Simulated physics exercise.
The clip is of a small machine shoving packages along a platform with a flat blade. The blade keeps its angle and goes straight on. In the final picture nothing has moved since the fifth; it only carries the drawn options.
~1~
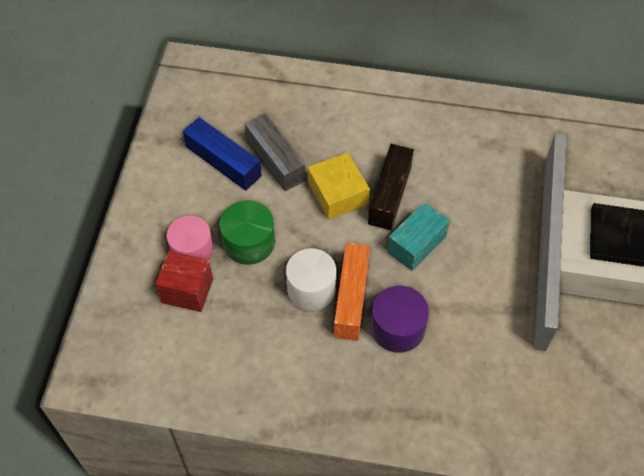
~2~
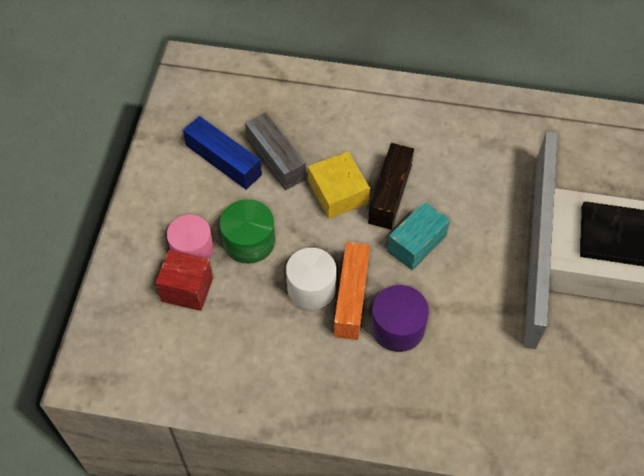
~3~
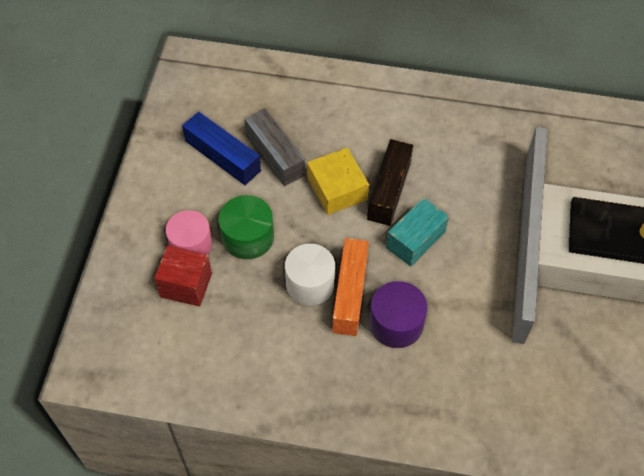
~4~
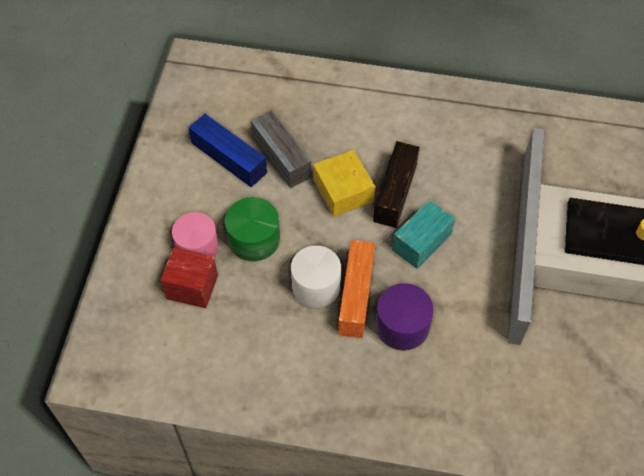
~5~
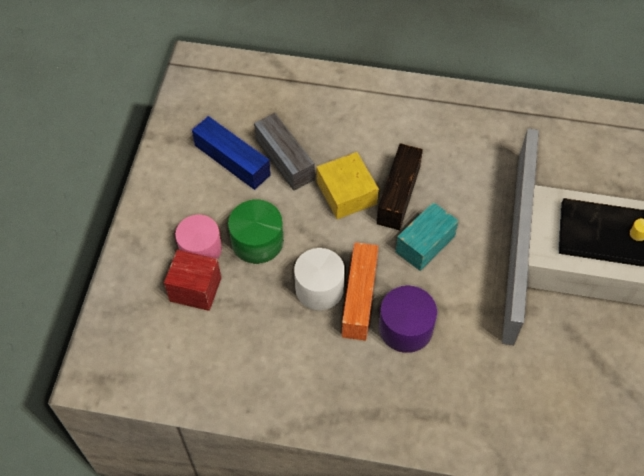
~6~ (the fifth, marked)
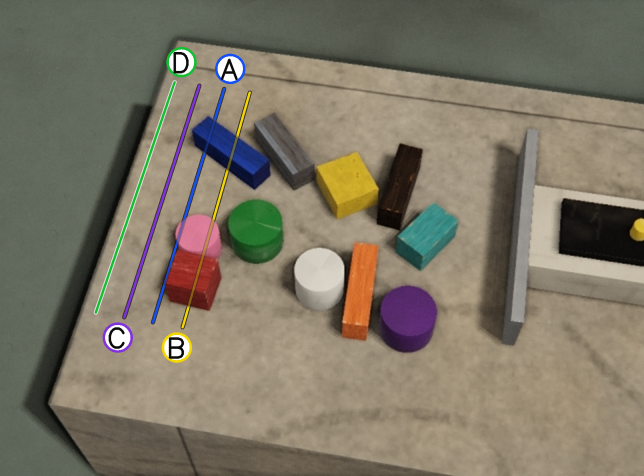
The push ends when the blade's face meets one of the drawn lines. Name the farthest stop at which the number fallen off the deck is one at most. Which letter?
B.
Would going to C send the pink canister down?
Yes.
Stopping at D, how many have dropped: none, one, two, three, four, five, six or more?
In all, six or more.
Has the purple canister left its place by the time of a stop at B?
By then, yes.
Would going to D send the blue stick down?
Yes.
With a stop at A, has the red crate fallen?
No.
On the marked copy, A at (191, 197); B at (219, 201); C at (165, 193); D at (138, 189).
Taking B. A third of the way, robot (484, 213); purple canister (361, 314); grey stick (279, 148).
Two thirds of the way, robot (372, 196); blue stick (188, 137); pink canister (190, 243).
When it is over, robot (288, 184); pink canister (114, 233); blue stick (154, 122); none fallen.
As for the rest, A drops three; C drops five; D drops nine.
